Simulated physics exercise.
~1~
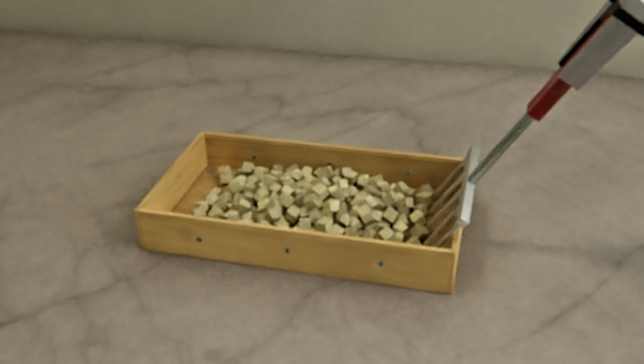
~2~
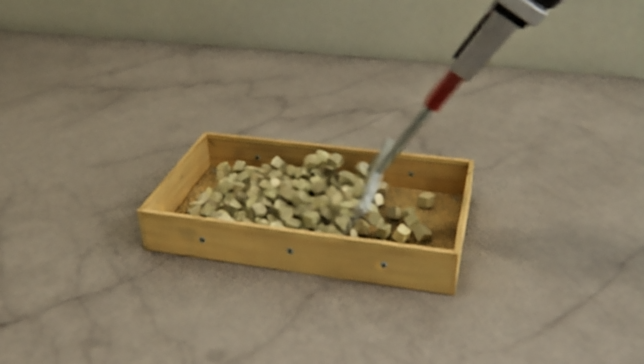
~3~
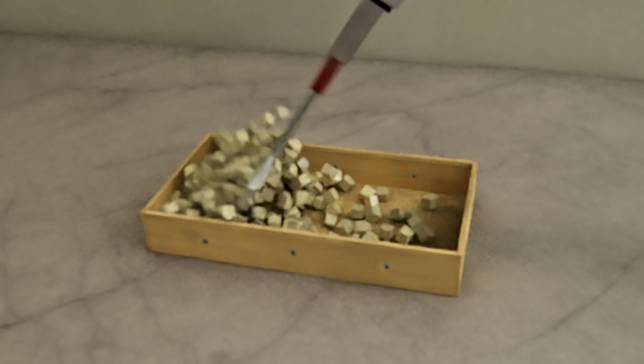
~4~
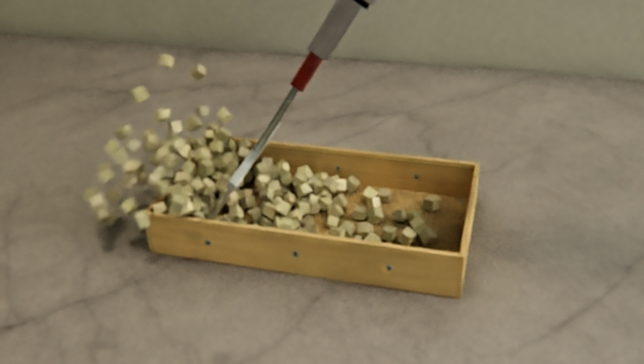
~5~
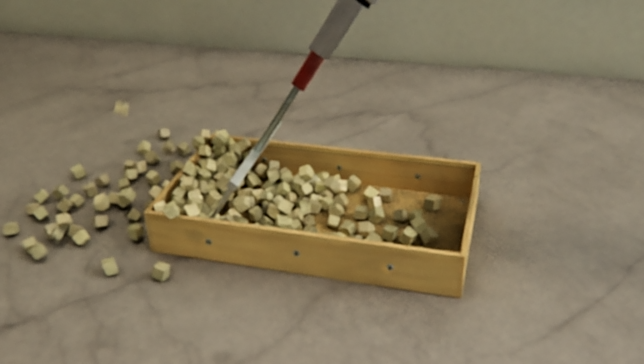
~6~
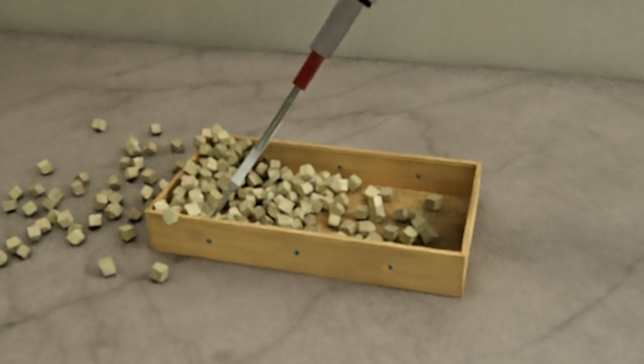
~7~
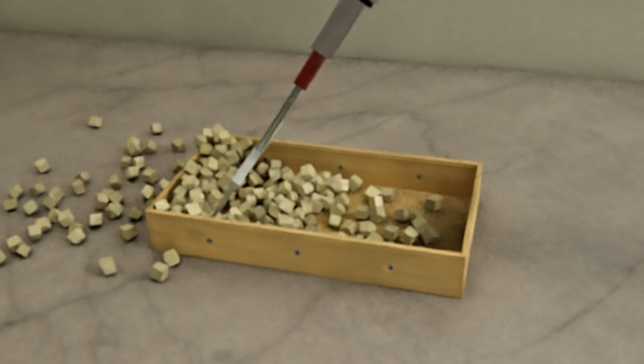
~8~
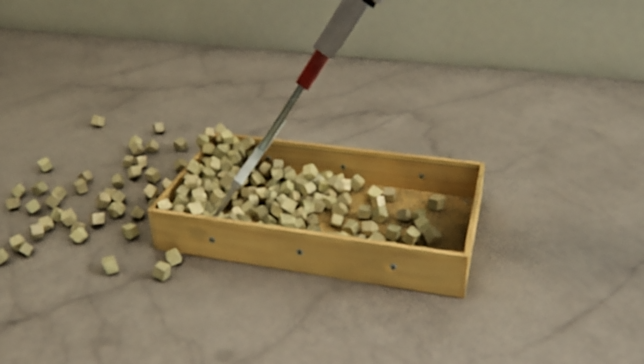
A mechanical arm with a red collar holds a metal fork at the right end of a shallow wooden tray, seen from slightly above on a grey marbled surface before a pale green wall. Pale, cream-green vegetable dice cover most of the tray's floor. The fork sweeps left through them, piling them up and leaving the right end mostly bare. It halts short of the left wall, and many dice fly over that end, scatter and settle on the surface. The fork stays still beside the remaining heap, with most dice still in the tray.
